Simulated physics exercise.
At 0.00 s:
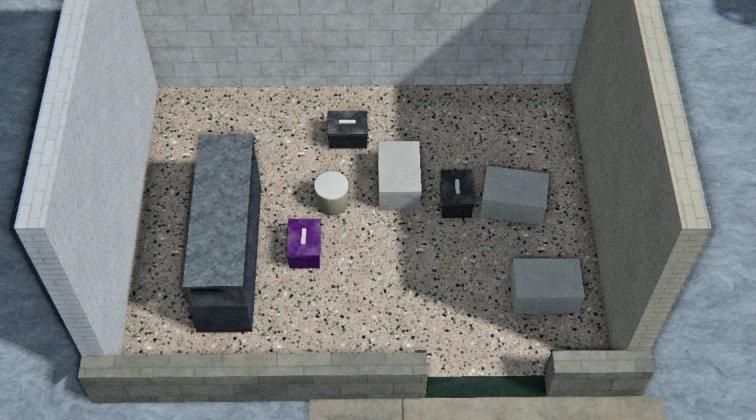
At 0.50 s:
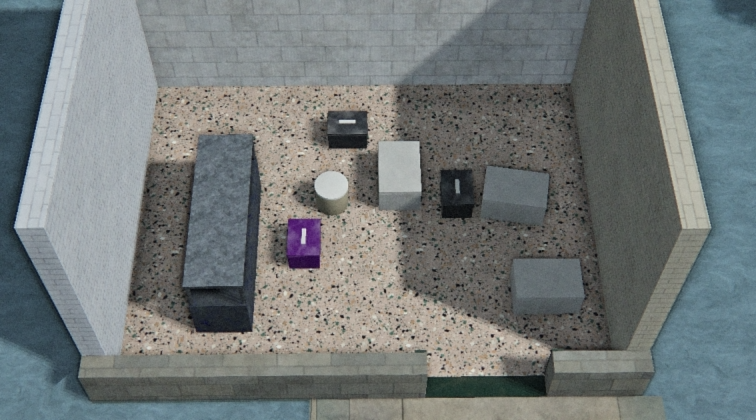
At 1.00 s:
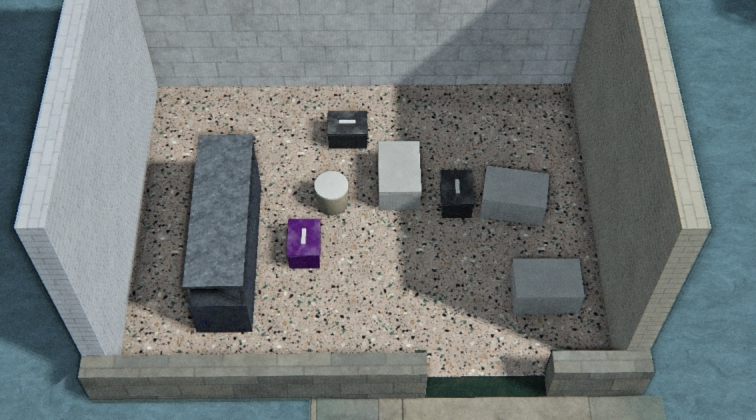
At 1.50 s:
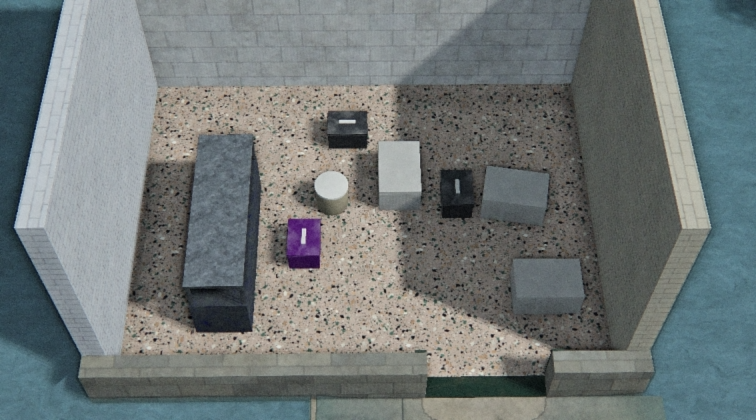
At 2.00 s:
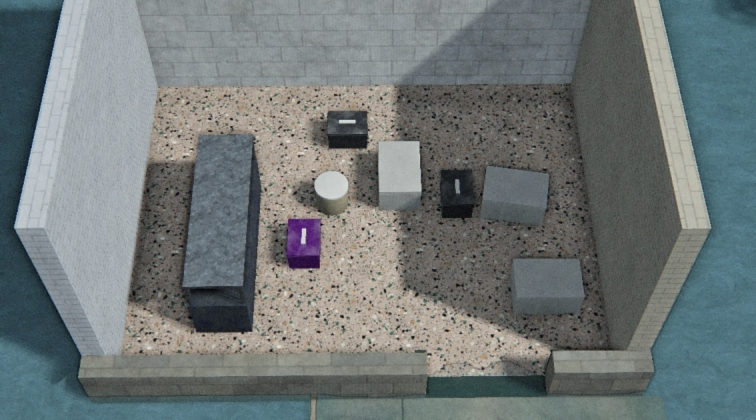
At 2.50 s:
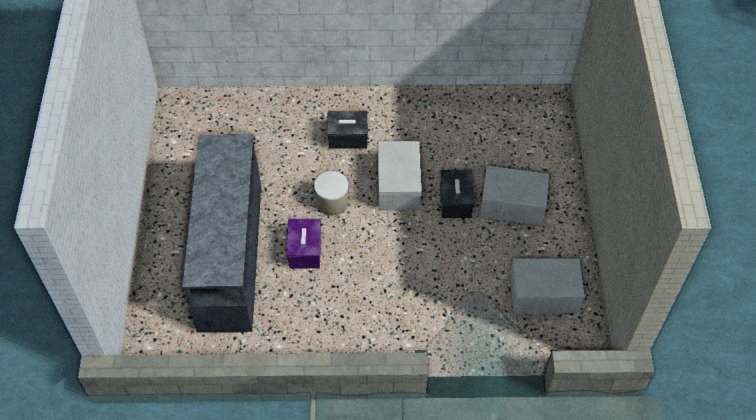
Water gathers outside the open-topped room, then spreads through the doorway onto the speckled floor.
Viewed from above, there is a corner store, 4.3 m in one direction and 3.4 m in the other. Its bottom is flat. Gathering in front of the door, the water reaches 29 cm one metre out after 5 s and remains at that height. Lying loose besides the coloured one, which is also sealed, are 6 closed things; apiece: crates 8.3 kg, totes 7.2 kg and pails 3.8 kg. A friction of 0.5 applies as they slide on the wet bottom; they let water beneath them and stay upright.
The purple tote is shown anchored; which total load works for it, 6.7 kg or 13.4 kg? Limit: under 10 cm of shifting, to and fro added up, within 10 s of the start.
I foresee success with the heavier mass only.
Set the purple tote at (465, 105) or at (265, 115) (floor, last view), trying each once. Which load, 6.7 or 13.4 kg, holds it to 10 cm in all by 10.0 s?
Result, try 1: Both fail; try 2: Both fail.
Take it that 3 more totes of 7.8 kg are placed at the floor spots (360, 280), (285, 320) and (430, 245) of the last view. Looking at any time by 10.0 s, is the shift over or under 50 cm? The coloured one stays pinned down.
Listed in turn, they go beneath the bar, beneath the bar, over the bar.
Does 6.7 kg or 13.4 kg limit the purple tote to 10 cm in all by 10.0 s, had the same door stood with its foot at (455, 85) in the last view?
Lab note: Both masses insufficient.
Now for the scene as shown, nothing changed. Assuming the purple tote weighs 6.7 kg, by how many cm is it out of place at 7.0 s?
Close to 5 centimetres.
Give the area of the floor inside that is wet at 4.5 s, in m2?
The covered patch comes to about 6.5 m2.
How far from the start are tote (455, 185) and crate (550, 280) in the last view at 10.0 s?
First 300 cm, then 200 cm.
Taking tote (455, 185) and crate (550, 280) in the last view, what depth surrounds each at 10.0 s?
Depth approx. 21 cm / 8 cm.
After 3.5 s the purple tote would be 0 cm from its start with 6.7 kg and 0 cm from its start with 13.4 kg; 0 cm of water round it then.
After 4.5 s the purple tote would be 0 cm from its start with 6.7 kg and 0 cm from its start with 13.4 kg; 2 cm of water round it then.
After 7.0 s the purple tote would be 7 cm from its start with 6.7 kg and 0 cm from its start with 13.4 kg; 5 cm of water round it then.
After 10.0 s the purple tote would be 53 cm from its start with 6.7 kg and 0 cm from its start with 13.4 kg; 8 cm of water round it then.
